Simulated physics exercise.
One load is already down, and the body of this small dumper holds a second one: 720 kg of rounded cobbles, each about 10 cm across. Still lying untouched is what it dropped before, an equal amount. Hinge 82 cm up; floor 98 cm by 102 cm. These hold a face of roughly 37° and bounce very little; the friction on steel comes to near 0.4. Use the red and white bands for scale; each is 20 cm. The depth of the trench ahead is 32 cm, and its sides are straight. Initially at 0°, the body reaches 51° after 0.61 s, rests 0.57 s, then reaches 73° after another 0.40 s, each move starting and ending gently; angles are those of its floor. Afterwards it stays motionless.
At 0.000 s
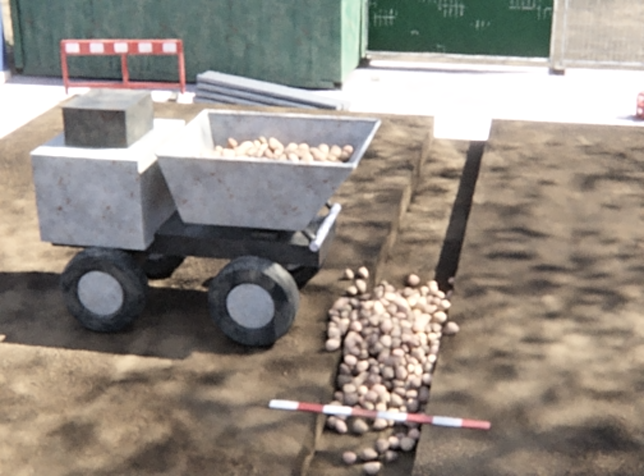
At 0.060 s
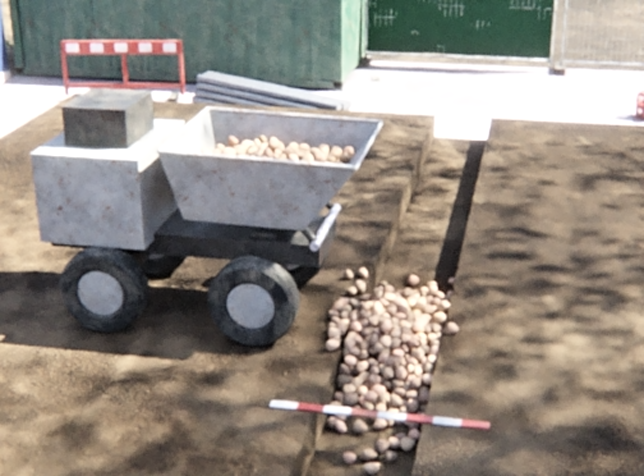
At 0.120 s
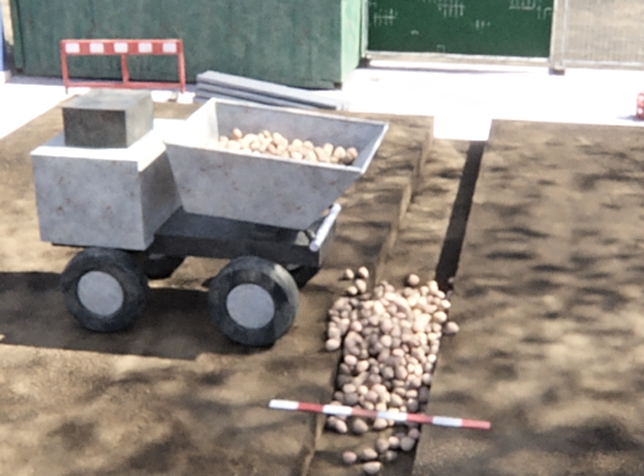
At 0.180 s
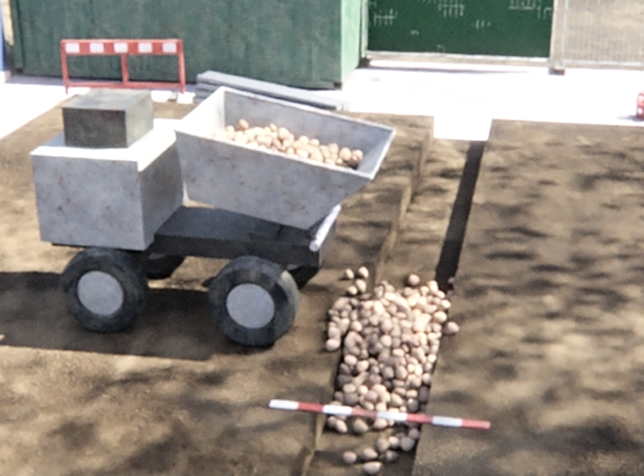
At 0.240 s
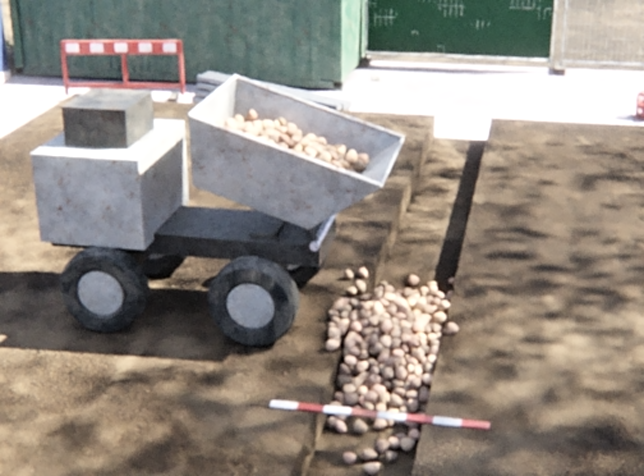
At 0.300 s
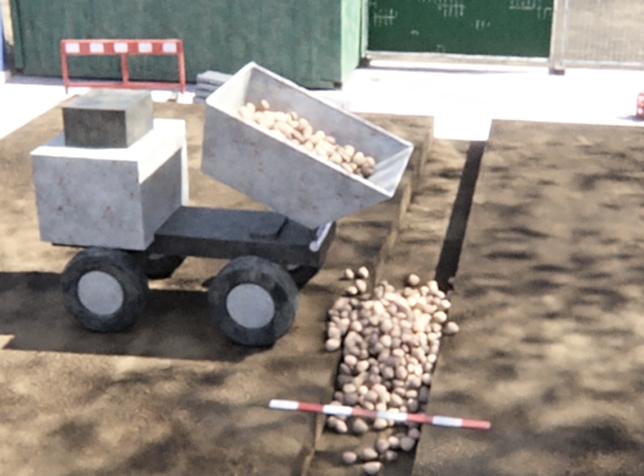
A grey dumper tilts its stone-filled body up toward the right beside a trench.
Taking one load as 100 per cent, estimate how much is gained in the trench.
The gain is about 20 per cent of a load.
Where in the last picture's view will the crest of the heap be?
The top of the heap sits near (473, 297).
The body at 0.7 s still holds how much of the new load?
About 100 percent.
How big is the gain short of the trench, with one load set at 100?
Around 0 per cent of a load, I'd say.
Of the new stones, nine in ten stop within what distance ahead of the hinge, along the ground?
Around 190 cm ahead of it.
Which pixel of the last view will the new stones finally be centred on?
I'd point to about (482, 323).
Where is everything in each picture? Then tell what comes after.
In the first frame, the body is at 0°, its lip at (354, 167); the top of the load is at (271, 154). The earlier load is highest near (373, 313), 9 cm above ground level, 3 % short of the trench, 96 % in the trench.
The second frame shows lip at (356, 168), floor tilted 1°, highest stones at (266, 153); the stones move at 0.5 m/s on average.
In the third frame, the body is at 5°, its lip at (362, 172); the top of the load is at (251, 146); the stones move at 0.9 m/s on average.
In the fourth frame, the body is at 11°, its lip at (371, 178); the top of the load is at (247, 138); the stones move at 1.2 m/s on average.
The fifth frame shows lip at (381, 186), floor tilted 17°, highest stones at (248, 128); the stones move at 1.4 m/s on average.
The sixth frame shows lip at (391, 196), floor tilted 25°, highest stones at (250, 116); the stones move at 1.7 m/s on average.
After 0.5 s the floor is at 43°; in per cent of one load, 100 in the body, 3 short of the trench, 96 in the trench; the foremost stones are at (438, 355).
After 0.7 s the floor is at 51°; in per cent of one load, 100 in the body, 3 short of the trench, 96 in the trench; the foremost stones are at (439, 349).
After 2.0 s the floor is at 73°; in per cent of one load, 44 in the body, 3 short of the trench, 104 in the trench, 48 past the trench; the foremost stones are past the picture's edge.
After 4.8 s the floor is at 73°; in per cent of one load, 0 in the body, 3 short of the trench, 116 in the trench, 80 past the trench; the foremost stones are past the picture's edge. Net gain in the trench, 20.
